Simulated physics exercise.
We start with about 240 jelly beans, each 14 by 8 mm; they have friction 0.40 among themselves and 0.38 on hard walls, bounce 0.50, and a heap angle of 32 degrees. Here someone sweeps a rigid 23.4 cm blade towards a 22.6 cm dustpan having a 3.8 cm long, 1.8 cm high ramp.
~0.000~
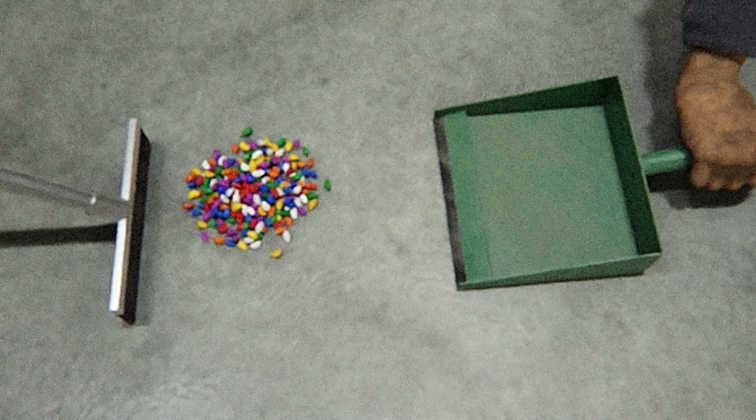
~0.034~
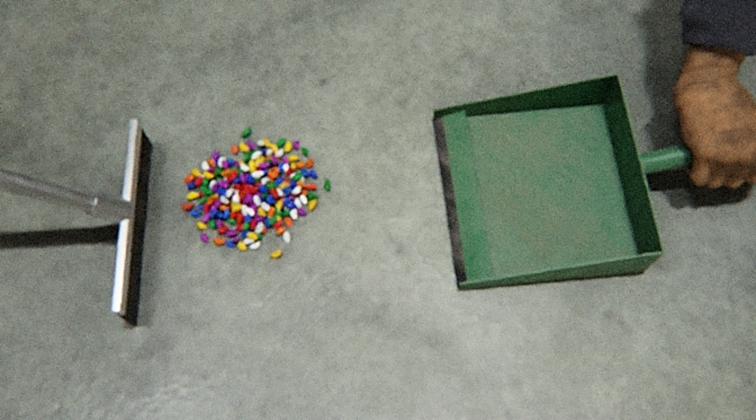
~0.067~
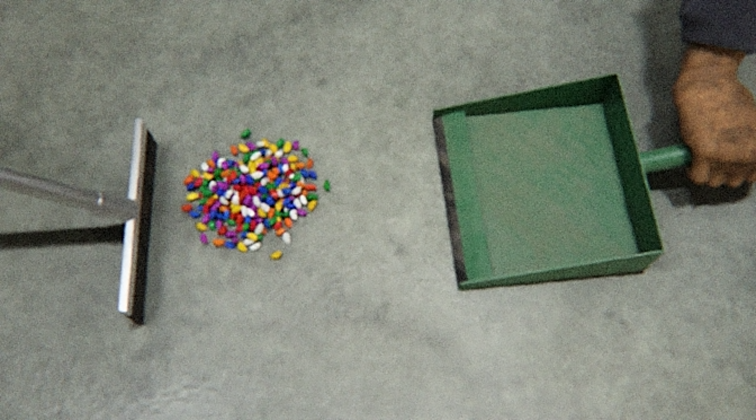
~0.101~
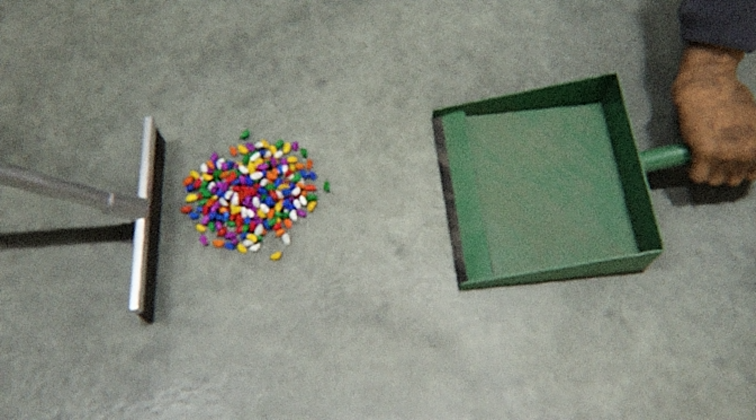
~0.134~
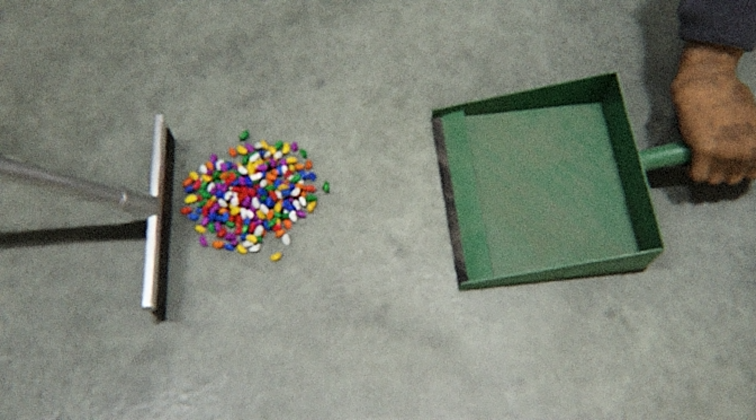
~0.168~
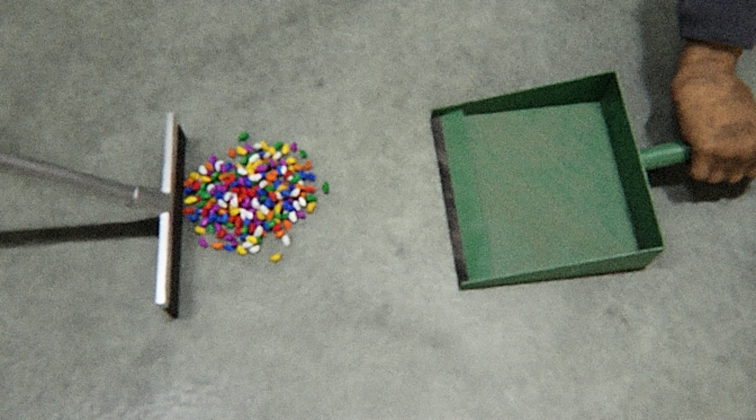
On a grey concrete floor, a squeegee-like blade sliding right to the edge of colourful jelly beans while a hand holds a green dustpan.
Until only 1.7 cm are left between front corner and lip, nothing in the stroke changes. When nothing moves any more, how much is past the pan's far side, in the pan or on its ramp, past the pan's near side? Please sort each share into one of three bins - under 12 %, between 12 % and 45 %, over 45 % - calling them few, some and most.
Far side: Some. Pan: Some. Near side: Few.
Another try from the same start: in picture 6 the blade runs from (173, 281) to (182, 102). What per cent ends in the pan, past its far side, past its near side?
Split: Pan = 5, far = 35, near = 0.
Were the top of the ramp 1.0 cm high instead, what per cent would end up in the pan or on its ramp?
Roughly 30 per cent.
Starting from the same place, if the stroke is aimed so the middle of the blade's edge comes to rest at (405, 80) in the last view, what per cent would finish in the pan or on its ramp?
Roughly 5 %.
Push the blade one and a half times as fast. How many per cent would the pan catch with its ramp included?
It would be around 30 per cent.
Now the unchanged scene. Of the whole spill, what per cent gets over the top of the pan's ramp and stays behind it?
Something like 5 per cent of the whole.
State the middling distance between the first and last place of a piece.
That distance is around 24 cm.
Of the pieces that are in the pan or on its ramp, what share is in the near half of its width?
About 10 percent of it.
After 0.51 s, middle of the blade 18 cm from the lip; 0 % over the lip, far side 10 %, near side 0 %.
After 0.73 s, middle of the blade 8 cm from the lip; 0 % over the lip, far side 20 %, near side 0 %.
Then, at 1.07 s, middle of the blade 2 cm from the lip; 30 % over the lip, far side 25 %, near side 0 %.
At rest (2.3 s), far side 25 %, pan 30 %, near side 0 %, in front of the lip or behind the blade 45 %.
